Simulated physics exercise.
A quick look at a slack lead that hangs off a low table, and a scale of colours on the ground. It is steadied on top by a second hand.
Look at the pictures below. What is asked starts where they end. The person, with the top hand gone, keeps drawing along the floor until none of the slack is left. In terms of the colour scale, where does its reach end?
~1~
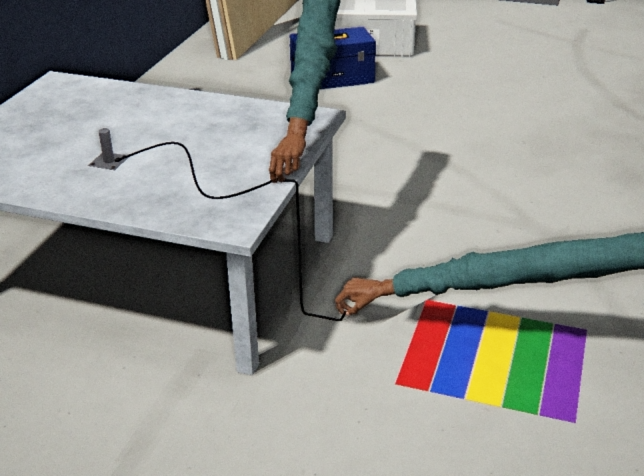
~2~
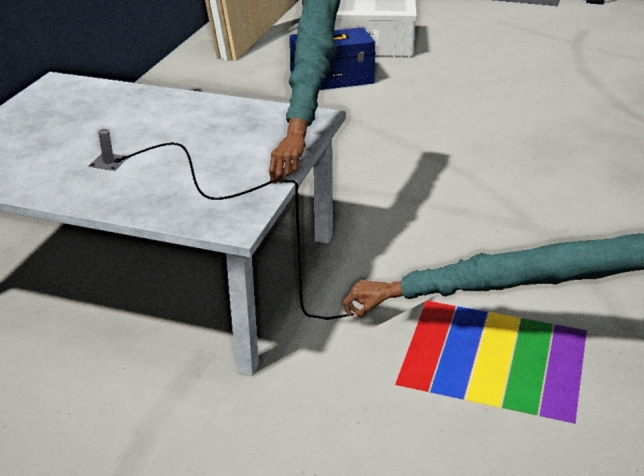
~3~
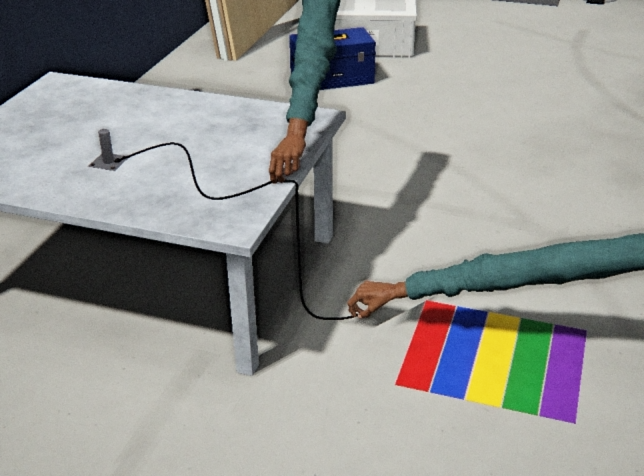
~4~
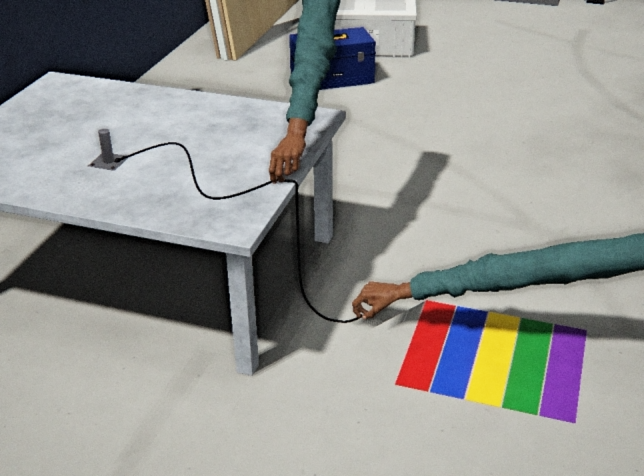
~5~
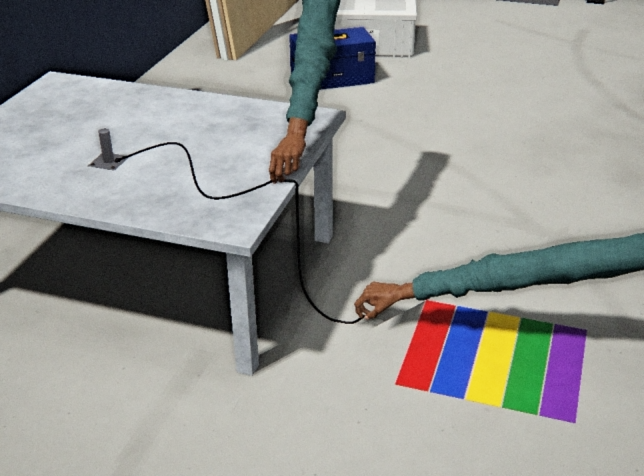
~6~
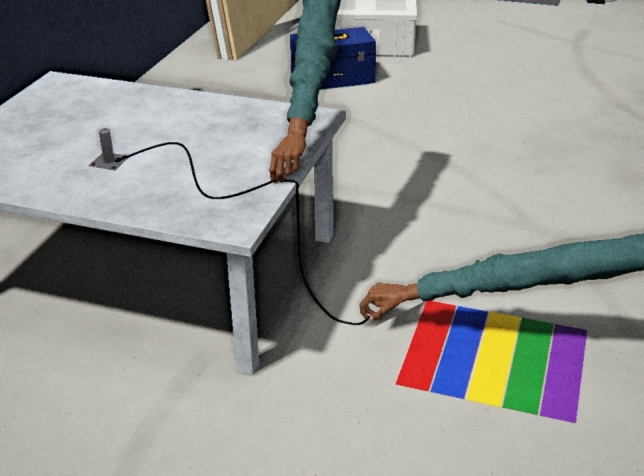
At purple.
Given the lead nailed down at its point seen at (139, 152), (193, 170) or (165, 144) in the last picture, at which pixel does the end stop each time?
First near (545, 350), then near (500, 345), then near (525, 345).
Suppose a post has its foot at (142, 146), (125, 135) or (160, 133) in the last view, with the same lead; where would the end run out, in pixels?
Going through the tries, you get (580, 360), then (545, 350), then (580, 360).
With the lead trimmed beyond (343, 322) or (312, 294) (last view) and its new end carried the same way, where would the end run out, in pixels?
Around (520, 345) for the first cut and around (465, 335) for the second.
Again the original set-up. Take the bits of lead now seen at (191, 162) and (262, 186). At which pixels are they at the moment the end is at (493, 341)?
(227, 172) and (311, 236).
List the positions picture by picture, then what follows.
End (345, 312); red (417, 371); blue (452, 378); yellow (487, 386); green (523, 393); purple (560, 401), in the first frame.
End (353, 314); lead through (148, 149) (191, 163) (212, 198) (280, 181) (298, 238) (301, 300), in the second frame.
End (357, 315), in the third frame.
End (362, 316); lead through (148, 149) (191, 162) (212, 198) (280, 181) (298, 238) (306, 300), in the fourth frame.
End (364, 316), in the fifth frame.
End (369, 317); lead through (148, 149) (191, 162) (212, 198) (281, 180) (299, 238) (315, 299), in the sixth frame.
Early on, end near (493, 341); over yellow.
Midway, end near (537, 350); over green.
At the end of the slack, end near (563, 355); over purple. The purple one.
